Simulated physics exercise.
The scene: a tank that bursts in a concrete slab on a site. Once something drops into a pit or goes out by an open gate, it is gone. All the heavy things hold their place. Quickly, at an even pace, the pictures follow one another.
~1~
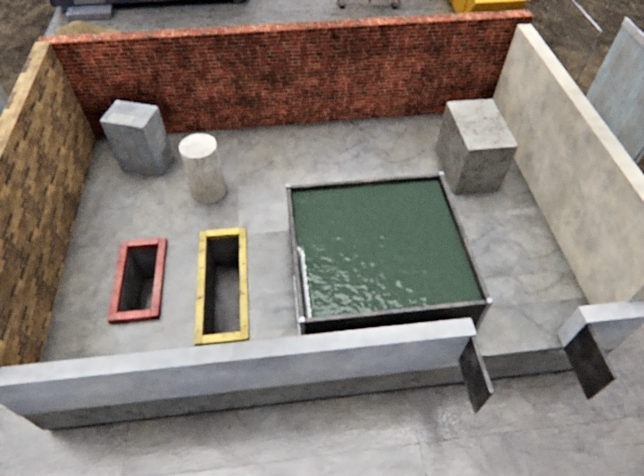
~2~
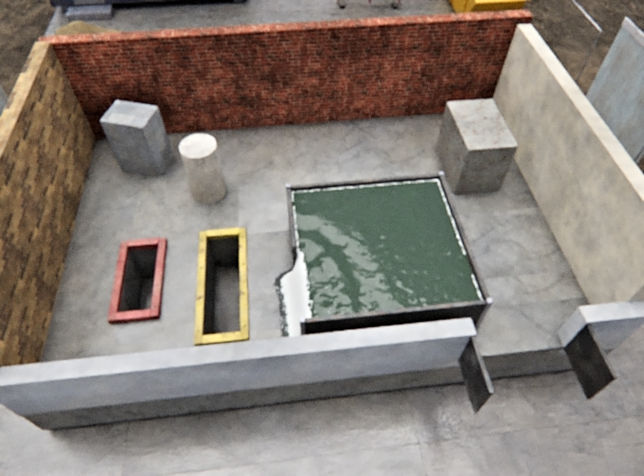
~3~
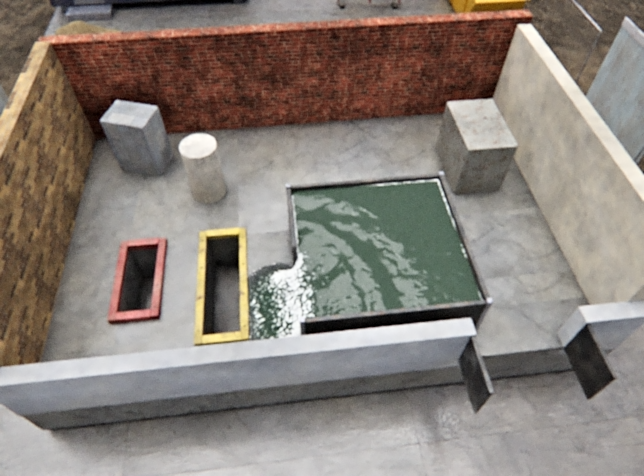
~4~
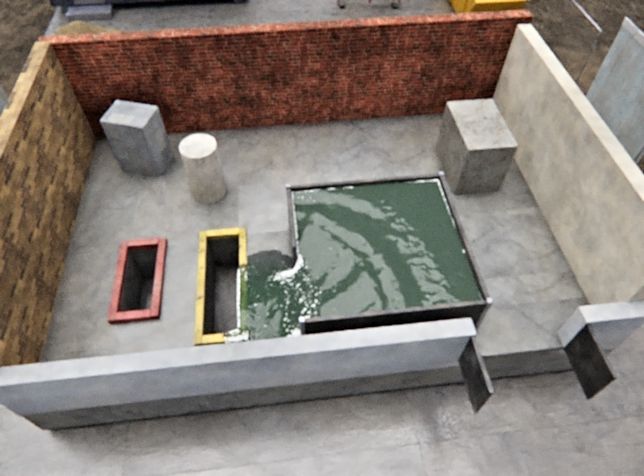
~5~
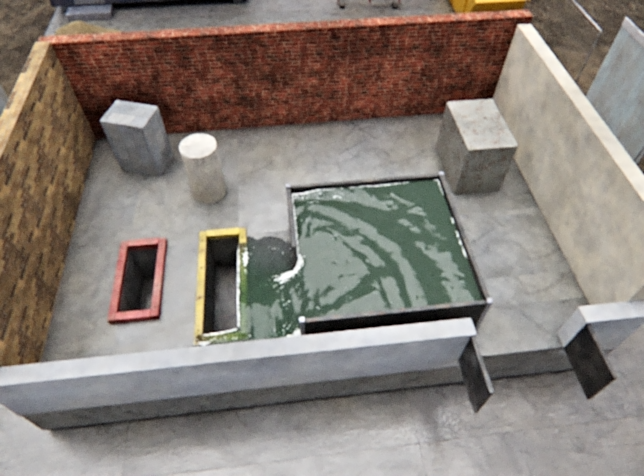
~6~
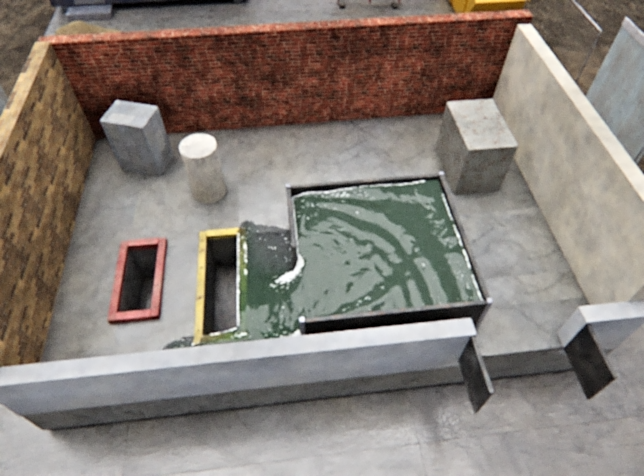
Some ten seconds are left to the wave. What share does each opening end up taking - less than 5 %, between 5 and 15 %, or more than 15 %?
In the end, the gate takes less than 5 %, the red pit takes less than 5 %, the yellow pit takes more than 15 %.
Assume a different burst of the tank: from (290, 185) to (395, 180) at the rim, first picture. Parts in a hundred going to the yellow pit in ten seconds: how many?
Yellow: About 8 %.
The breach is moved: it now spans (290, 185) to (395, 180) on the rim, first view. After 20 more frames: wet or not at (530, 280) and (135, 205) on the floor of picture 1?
First point: Unwetted; second point: Inundated.
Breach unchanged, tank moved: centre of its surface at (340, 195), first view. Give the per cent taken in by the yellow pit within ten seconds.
Within ten seconds, 70 percent of the total ends up in the yellow pit.
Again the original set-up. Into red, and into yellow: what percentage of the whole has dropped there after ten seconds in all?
Estimates: 0 % and 46 %.
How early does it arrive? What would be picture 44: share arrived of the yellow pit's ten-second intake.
My guess is about 85 %.
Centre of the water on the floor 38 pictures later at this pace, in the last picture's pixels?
The centre of mass sits at about (266, 260).
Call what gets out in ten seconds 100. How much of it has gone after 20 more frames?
Near 60 in a hundred.
A moment on, water covers 10 % of the floor; the gate 0 %, the red pit 0 %, the yellow pit 10 %.
Next, water covers 15 % of the floor; the gate 0 %, the red pit 0 %, the yellow pit 18 %.
Then, water covers 30 % of the floor; the gate 0 %, the red pit 0 %, the yellow pit 28 %.
Later, water covers 50 % of the floor; the gate 0 %, the red pit 1 %, the yellow pit 39 %.
In the end, water covers 80 % of the floor; the gate 1 %, the red pit 1 %, the yellow pit 45 %.
